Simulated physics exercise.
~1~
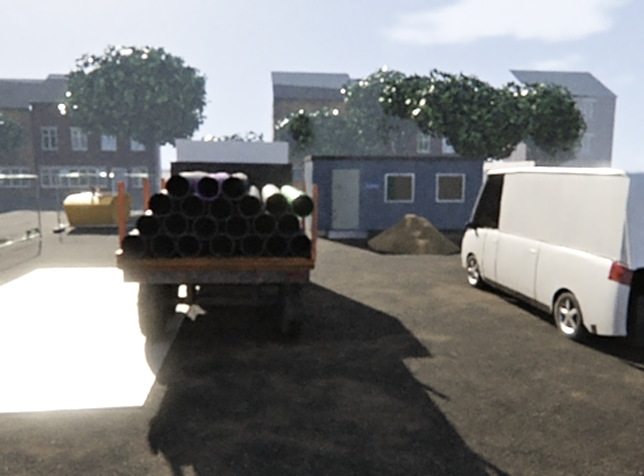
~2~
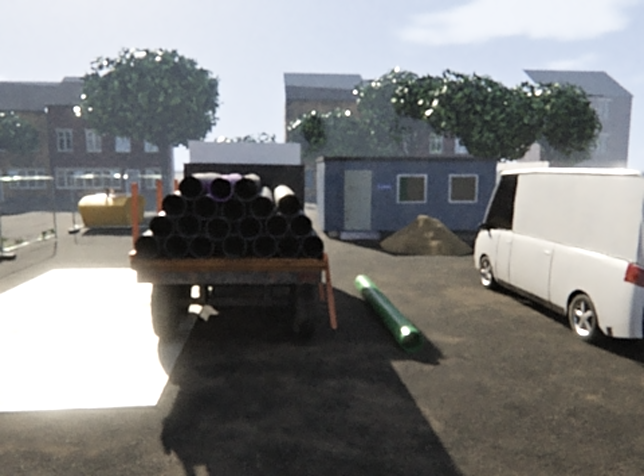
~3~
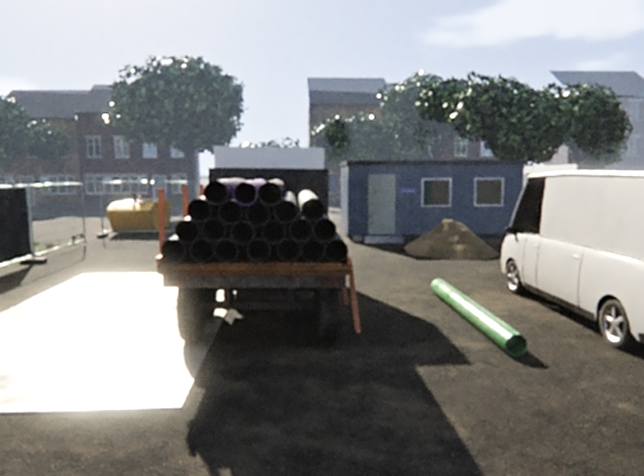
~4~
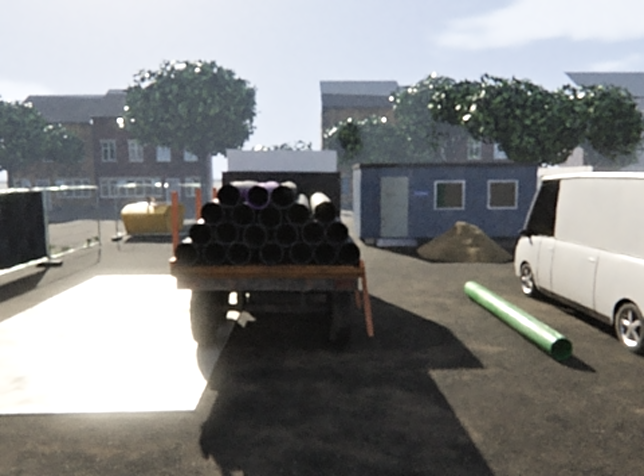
The video shows the tail of a flatbed lorry stacked with dark pipes, parked near a white van, as the right-hand posts drop and one green pipe falls off the right side and rolls toward the van. It comes to rest on the ground while the others stay stacked.
